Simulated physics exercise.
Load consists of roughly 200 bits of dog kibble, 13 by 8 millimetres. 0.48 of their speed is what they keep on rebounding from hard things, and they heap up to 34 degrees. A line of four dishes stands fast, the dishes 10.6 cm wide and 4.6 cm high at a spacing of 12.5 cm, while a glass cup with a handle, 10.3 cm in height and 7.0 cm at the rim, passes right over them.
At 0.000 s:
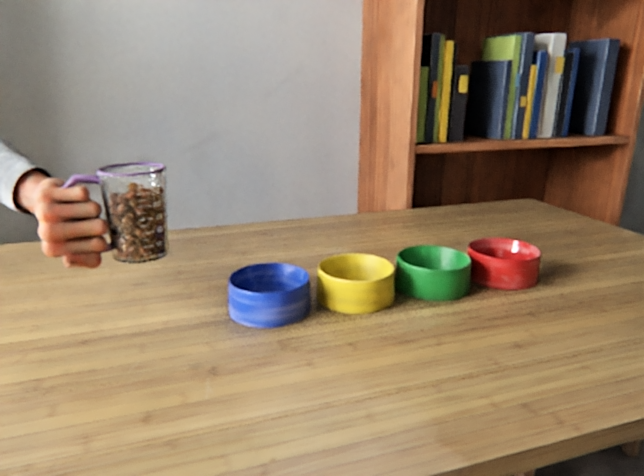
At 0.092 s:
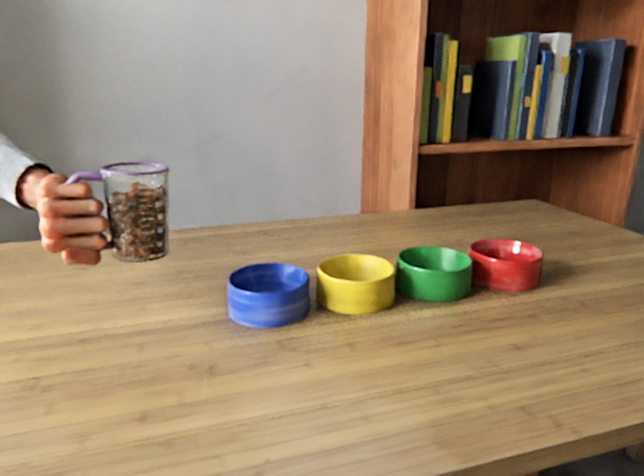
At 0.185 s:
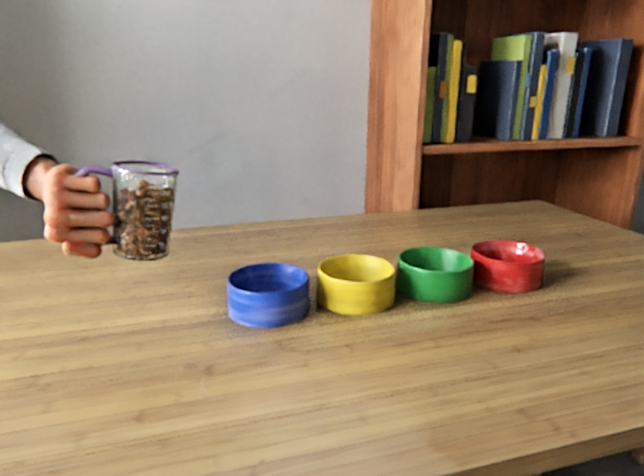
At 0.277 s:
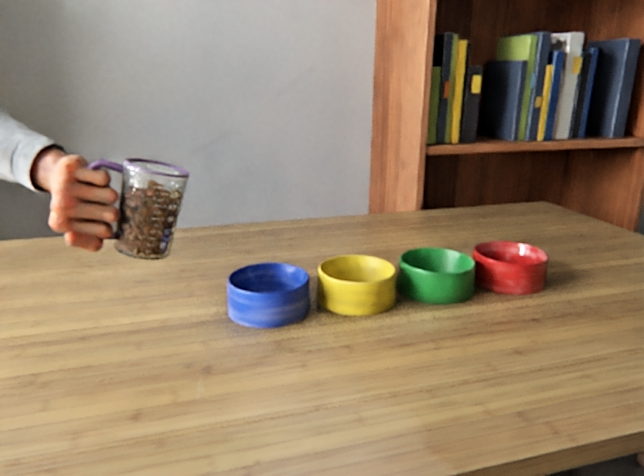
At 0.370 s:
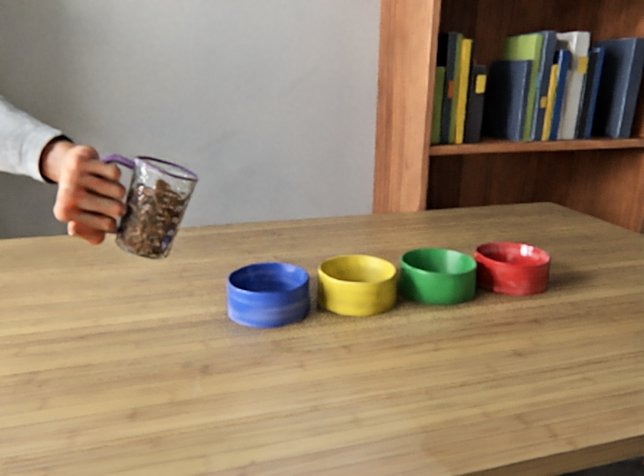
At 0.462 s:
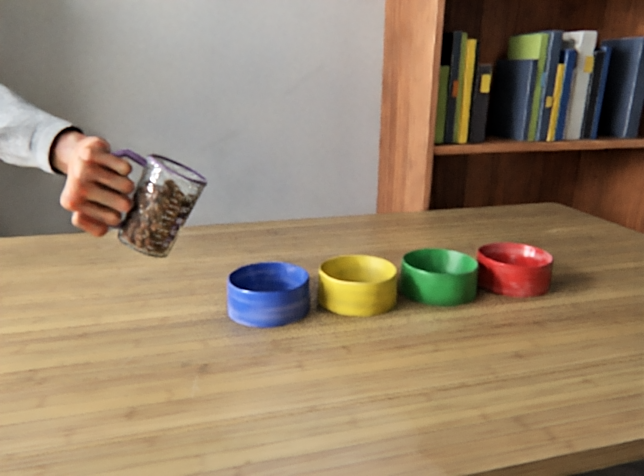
A hand gripping a clear glass cup of brown kibble by its purple handle moves slightly rightward at the left, gradually tilting the cup to the right. Blue, yellow, green and red bowls sit still in a row across a wooden table, before a grey wall and a wooden bookcase with books at the right. The camera looks slightly down from the front, its view shifting very slightly.
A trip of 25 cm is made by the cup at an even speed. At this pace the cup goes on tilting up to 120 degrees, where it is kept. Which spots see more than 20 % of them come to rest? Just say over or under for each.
In order: Red: It will keep a fifth or less; blue: It will keep more than a fifth; green: It will keep a fifth or less; yellow: It will keep a fifth or less; counter: It will keep more than a fifth.
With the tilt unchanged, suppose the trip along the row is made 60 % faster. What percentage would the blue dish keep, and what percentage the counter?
Shares: Blue 0, counter 0.
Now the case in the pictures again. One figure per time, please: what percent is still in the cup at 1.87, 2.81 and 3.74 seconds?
In turn: 50, 0, 0.
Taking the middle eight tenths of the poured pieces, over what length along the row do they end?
It covers some 10 centimetres of the row.
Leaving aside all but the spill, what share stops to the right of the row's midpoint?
0 %.
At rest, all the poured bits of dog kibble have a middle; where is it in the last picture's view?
When it all comes to rest, the middle is near (291, 297).
After 1.87 s, tilt 120 degrees; cup holds 50 %, blue 45 %.
After 2.81 s, tilt 120 degrees; cup holds 0 %, blue 65 %, yellow 5 %.
After 3.74 s, tilt 120 degrees; cup holds 0 %, blue 65 %, yellow 5 %.
In the end, at 4.0 s, red 0 %, blue 65 %, green 0 %, yellow 5 %, counter 30 %.
